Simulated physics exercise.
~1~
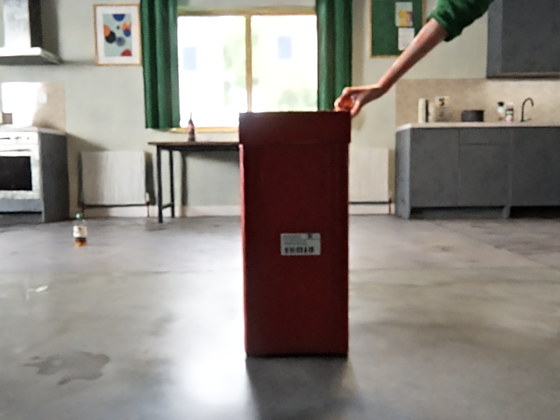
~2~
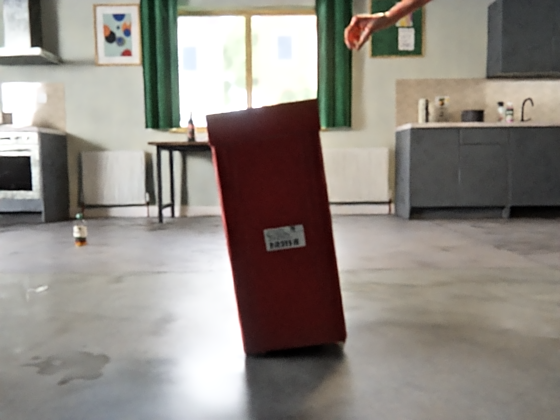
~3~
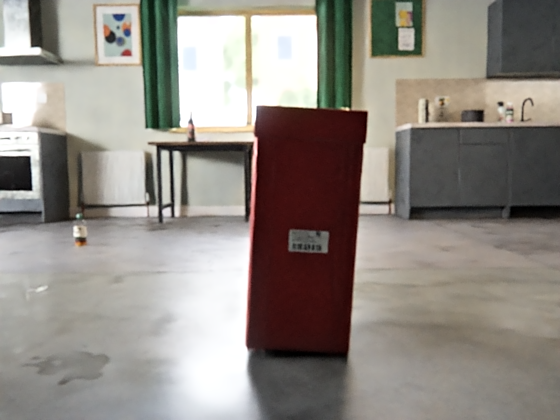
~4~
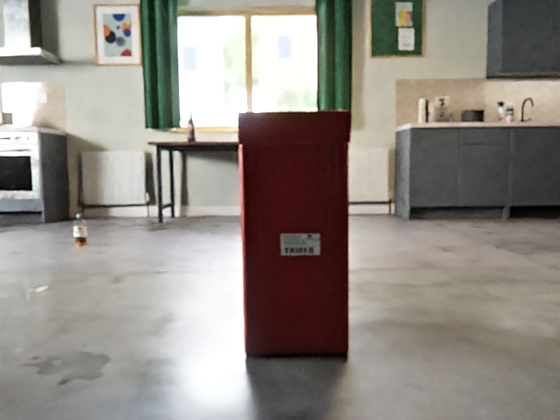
A tall red box with a white label stands on a glossy grey floor, viewed from low down in a bright kitchen, as a hand from a green sleeve touches its top right edge. Behind it are a window with green curtains, a dark table, grey cabinets on the right and an oven on the left, with a small bottle on the floor. The box tips to the left as the hand lets go and draws back. It then rocks back past upright, leaning slightly to the right. Finally it settles back to the left and stands upright on its base.
